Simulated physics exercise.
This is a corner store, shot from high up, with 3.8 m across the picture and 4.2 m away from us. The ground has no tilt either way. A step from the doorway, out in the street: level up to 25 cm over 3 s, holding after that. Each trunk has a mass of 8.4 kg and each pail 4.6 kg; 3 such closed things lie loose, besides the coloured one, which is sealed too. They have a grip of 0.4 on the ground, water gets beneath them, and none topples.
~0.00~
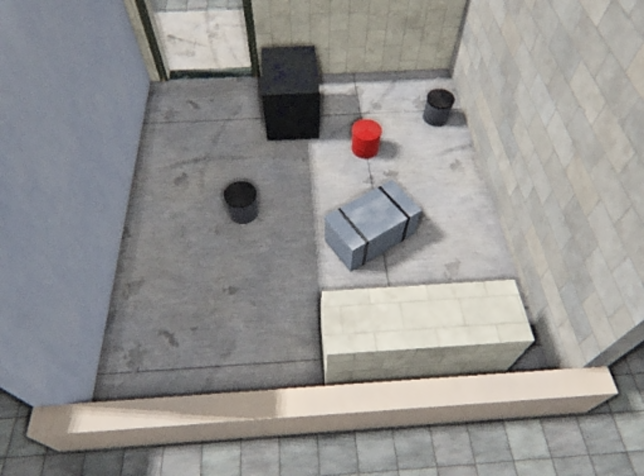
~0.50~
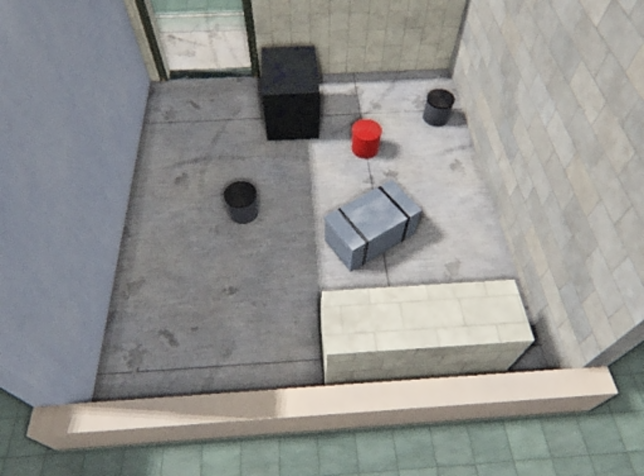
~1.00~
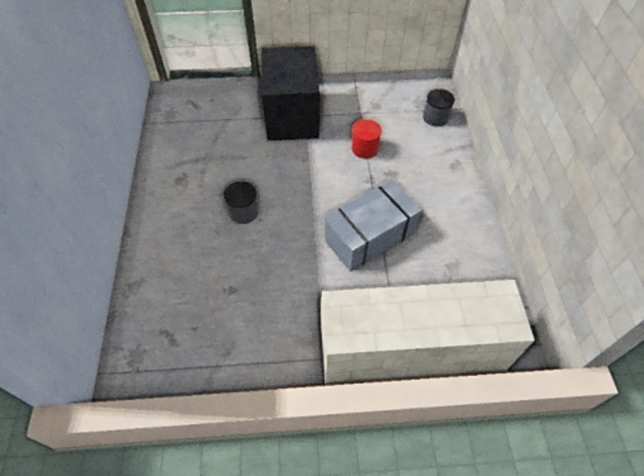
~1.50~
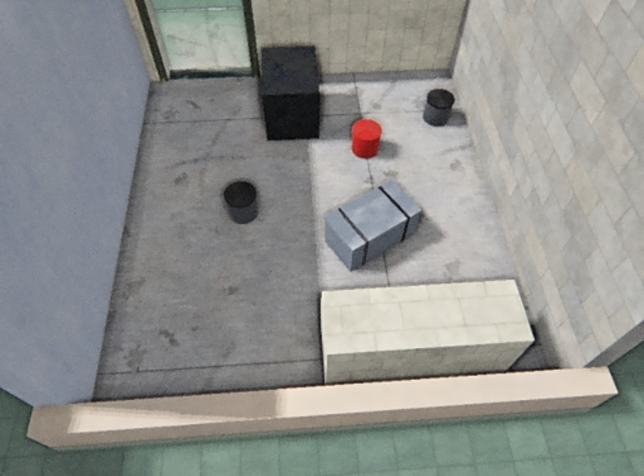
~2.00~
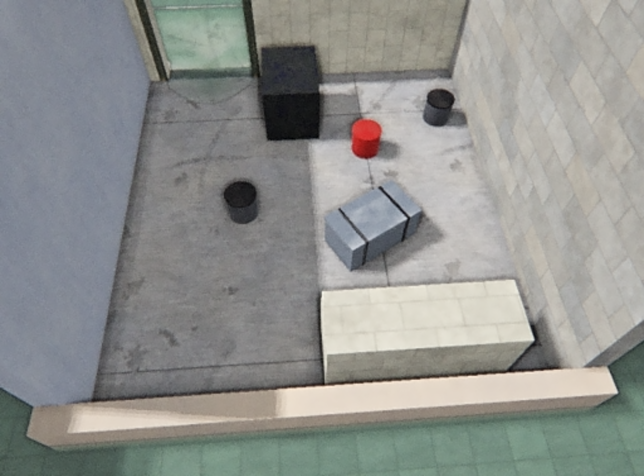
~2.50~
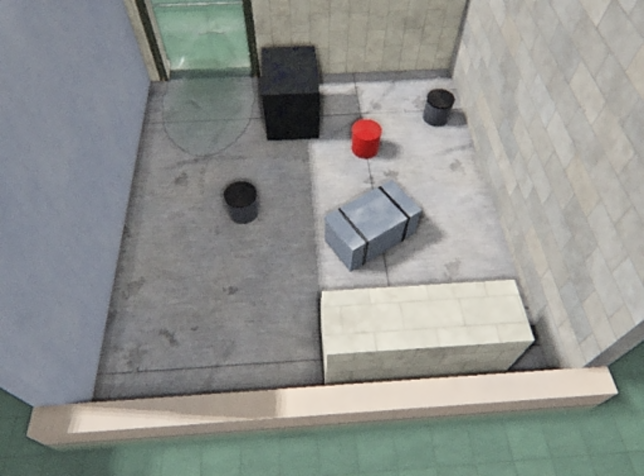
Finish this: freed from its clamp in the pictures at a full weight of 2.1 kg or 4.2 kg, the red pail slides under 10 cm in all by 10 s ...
Only at the heavier weight.
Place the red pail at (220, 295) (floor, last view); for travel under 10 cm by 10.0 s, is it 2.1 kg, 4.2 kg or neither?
Here both come up short.
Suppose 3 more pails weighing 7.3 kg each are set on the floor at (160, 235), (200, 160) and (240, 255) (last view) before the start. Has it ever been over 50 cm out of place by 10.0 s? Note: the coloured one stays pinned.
Spot one crosses the limit, spot two crosses the limit, spot three crosses the limit.
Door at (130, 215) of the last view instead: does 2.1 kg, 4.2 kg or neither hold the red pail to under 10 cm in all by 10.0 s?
That way, neither mass suffices.
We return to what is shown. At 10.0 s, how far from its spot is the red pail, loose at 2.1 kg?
Close to 40 centimetres.
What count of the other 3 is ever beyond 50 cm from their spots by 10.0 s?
I make that 3.
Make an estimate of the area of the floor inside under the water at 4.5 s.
The covered patch comes to about 8.0 m2.
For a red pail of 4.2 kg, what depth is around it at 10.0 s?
Depth: Approx. 2 cm.
After 3.5 s the red pail would be 0 cm from its start with 2.1 kg and 0 cm from its start with 4.2 kg; 0 cm of water round it then.
After 4.5 s the red pail would be 0 cm from its start with 2.1 kg and 0 cm from its start with 4.2 kg; 0 cm of water round it then.
After 7.0 s the red pail would be 0 cm from its start with 2.1 kg and 0 cm from its start with 4.2 kg; 1 cm of water round it then.
After 10.0 s the red pail would be 39 cm from its start with 2.1 kg and 0 cm from its start with 4.2 kg; 2 cm of water round it then.
